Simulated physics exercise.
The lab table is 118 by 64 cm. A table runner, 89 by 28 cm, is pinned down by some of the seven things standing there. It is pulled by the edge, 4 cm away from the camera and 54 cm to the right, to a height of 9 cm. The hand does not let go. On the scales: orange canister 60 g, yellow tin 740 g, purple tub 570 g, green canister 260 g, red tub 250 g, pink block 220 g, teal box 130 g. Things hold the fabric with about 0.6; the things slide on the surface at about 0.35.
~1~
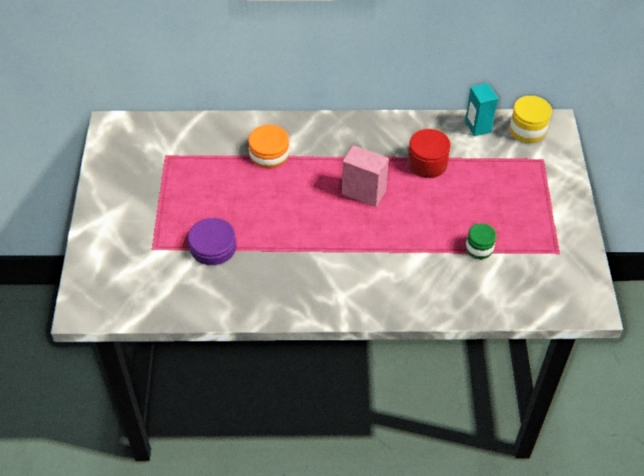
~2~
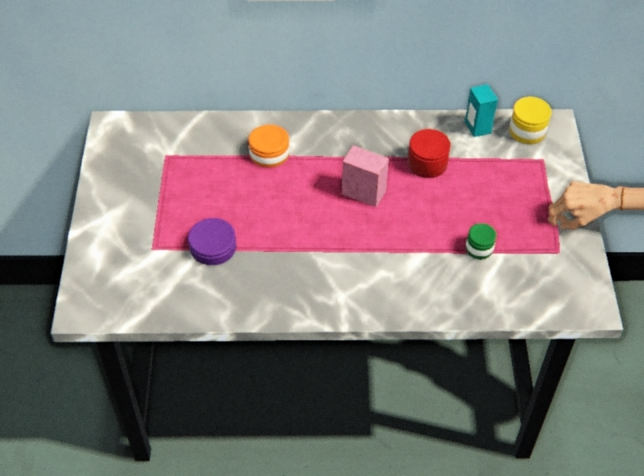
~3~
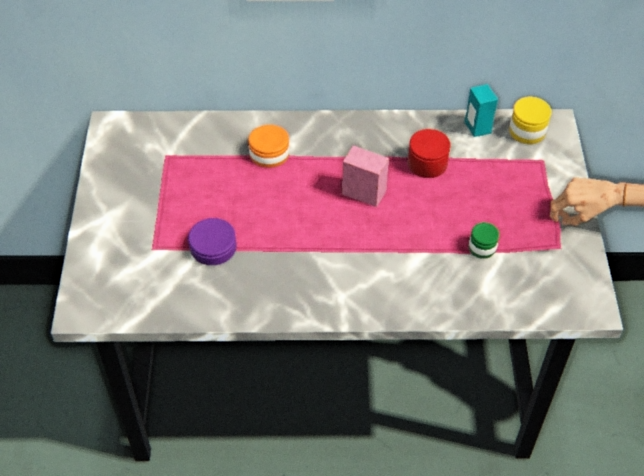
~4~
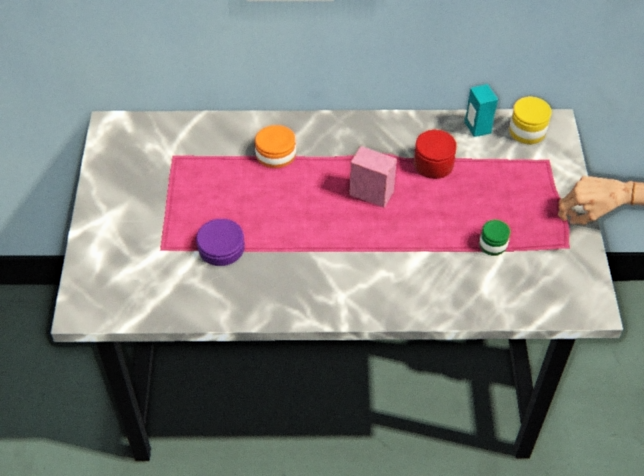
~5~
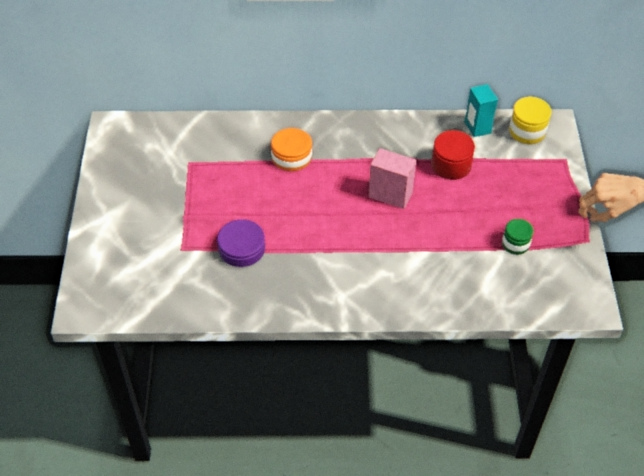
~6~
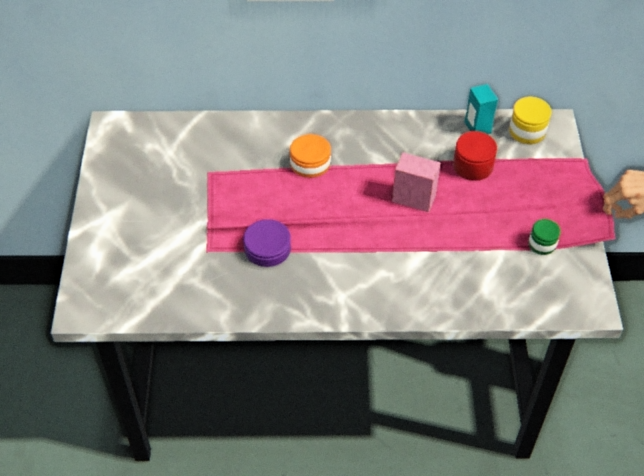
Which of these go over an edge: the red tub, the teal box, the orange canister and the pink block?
Result: Red tub falls off, teal box stays on, orange canister remains up there, pink block falls off.
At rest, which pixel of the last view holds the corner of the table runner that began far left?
Around (453, 160).
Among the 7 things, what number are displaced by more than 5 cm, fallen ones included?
I count 5.
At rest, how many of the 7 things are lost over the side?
3 of them.
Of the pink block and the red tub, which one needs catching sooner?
First goes the red one.
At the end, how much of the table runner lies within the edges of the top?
About 35 per cent.
Next, 80 % of the table runner is still over the top; pink block 26 cm off its start, red tub 25 cm off its start, orange canister 24 cm off its start.
Then, 65 % of the table runner is still over the top; pink block 40 cm off its start, red tub 38 cm off its start, orange canister 37 cm off its start.
After that, 55 % of the table runner is still over the top; red tub over the edge, pink block 53 cm off its start at (605, 187), orange canister 51 cm off its start at (490, 144).
Later, 45 % of the table runner is still over the top; red tub over the edge, pink block on its side, 67 cm off its start, orange canister 59 cm off its start.
At the end, 35 % of the table runner is still over the top; pink block over the edge, red tub over the edge, orange canister 63 cm off its start at (539, 144), teal box 0 cm off its start at (484, 93).
